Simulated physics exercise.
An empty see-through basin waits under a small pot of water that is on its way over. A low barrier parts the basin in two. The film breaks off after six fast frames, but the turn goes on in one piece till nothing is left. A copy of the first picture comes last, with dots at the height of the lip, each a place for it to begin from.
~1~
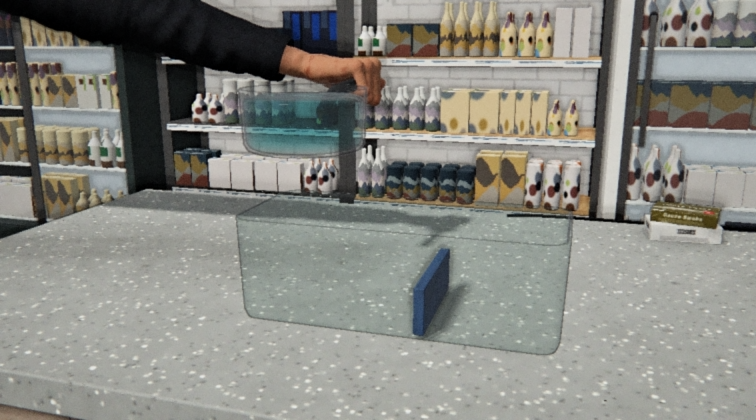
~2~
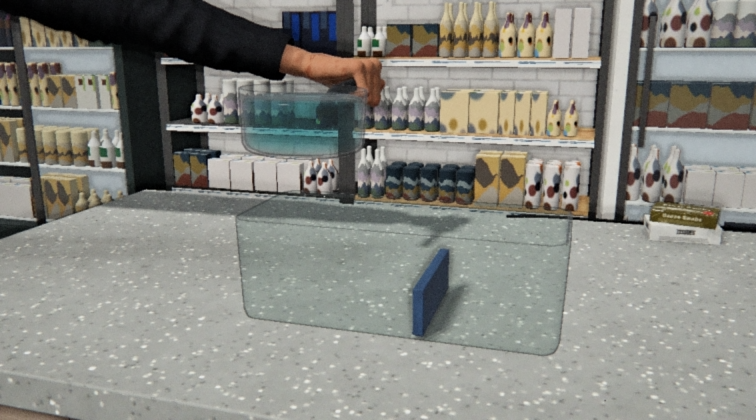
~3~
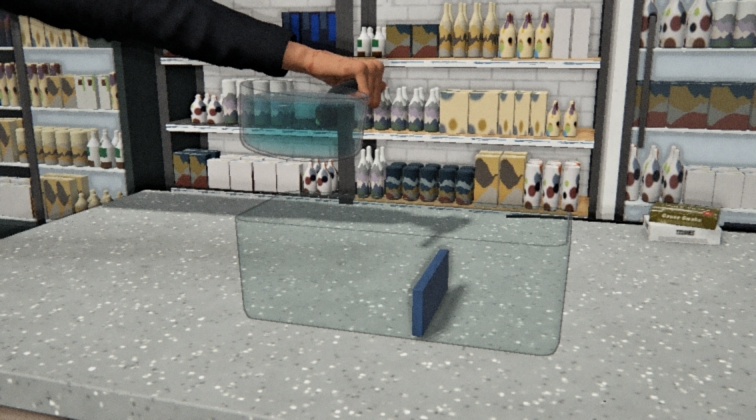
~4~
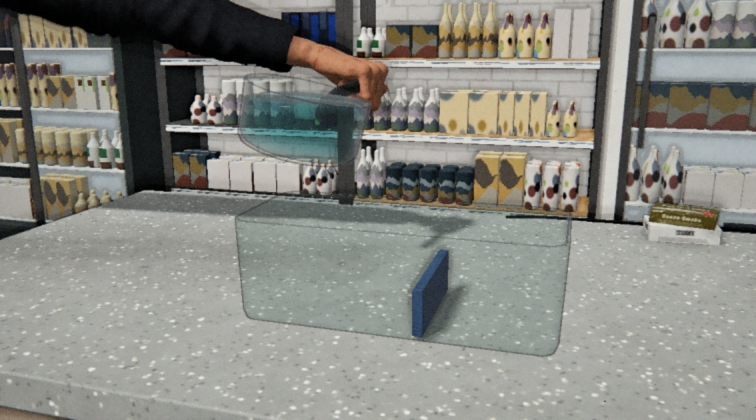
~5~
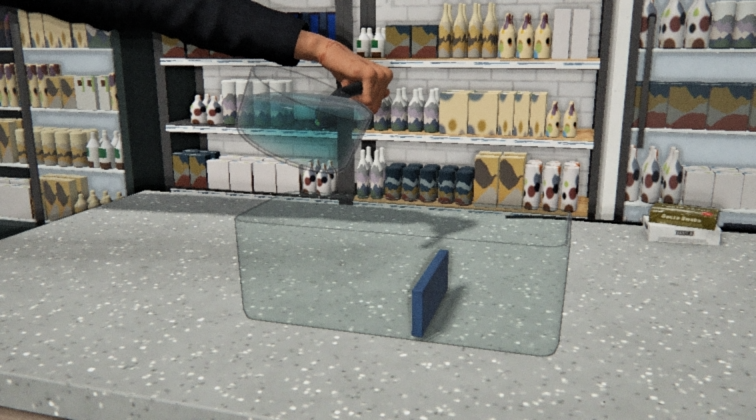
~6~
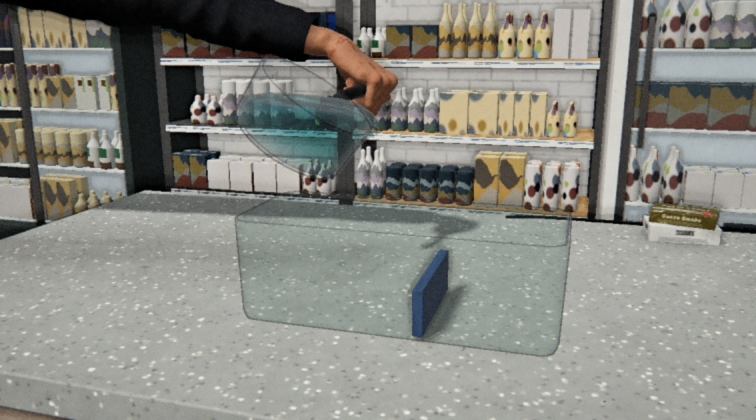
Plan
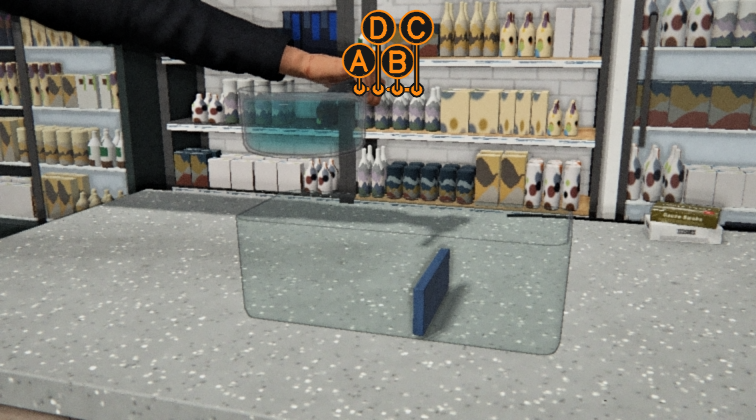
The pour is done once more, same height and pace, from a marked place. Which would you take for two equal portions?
B works best here.
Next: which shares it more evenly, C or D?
That is spot C.
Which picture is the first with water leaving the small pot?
In picture 5.
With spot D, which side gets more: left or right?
The left side.
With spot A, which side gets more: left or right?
The left one.
In orange, A at (359, 88); B at (397, 89); C at (416, 89); D at (378, 89).
Choosing A, about 90 % ends left of the wall and 5 % right of it; 5 % is lost outside.
Choosing B, about 52 % ends left of the wall and 47 % right of it.
Choosing C, about 33 % ends left of the wall and 66 % right of it.
Choosing D, about 74 % ends left of the wall and 21 % right of it; 5 % is lost outside.
